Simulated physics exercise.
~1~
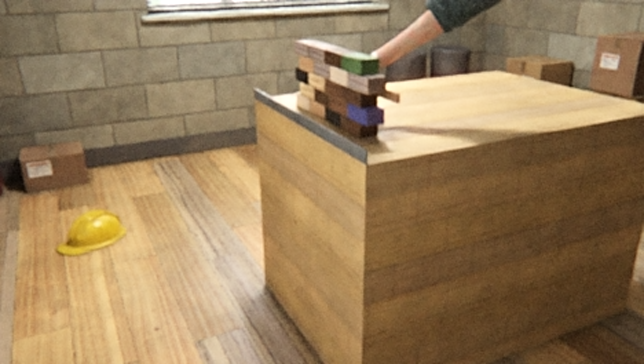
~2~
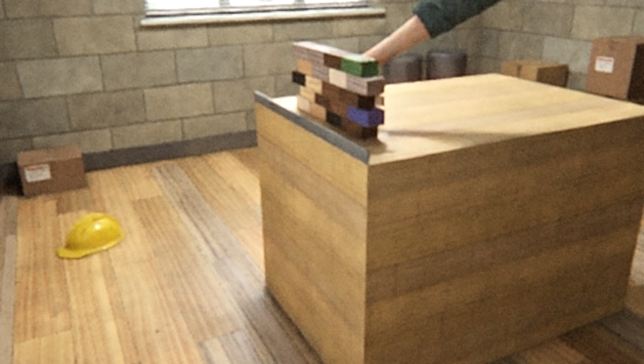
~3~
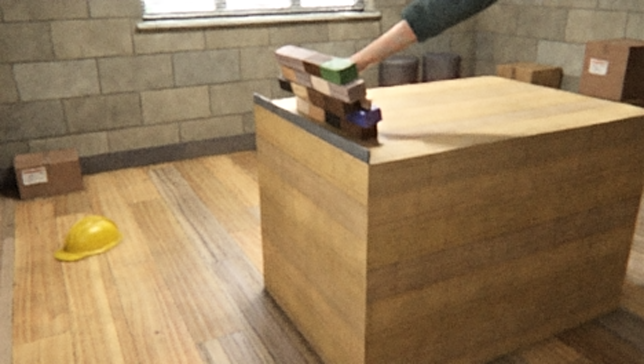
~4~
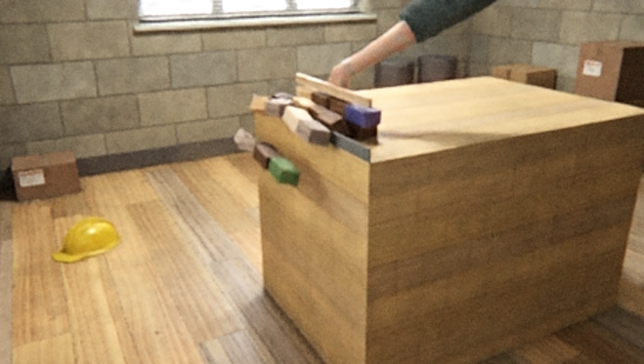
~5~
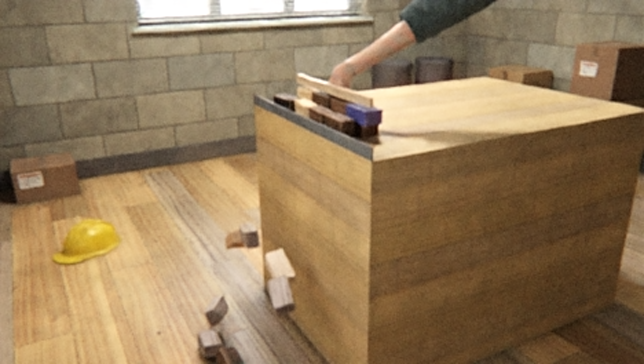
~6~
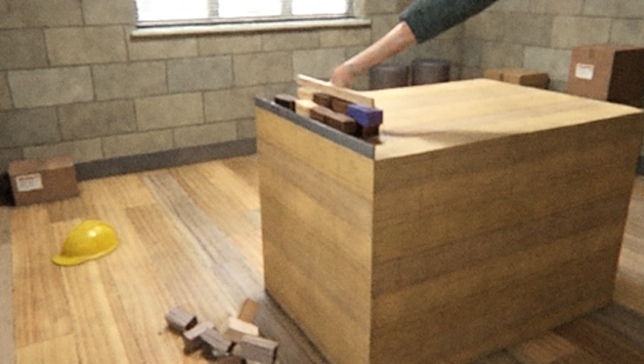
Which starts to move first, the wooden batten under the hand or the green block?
The wooden batten starts to move first. The green block only starts to move after that, as the stack begins to tip.
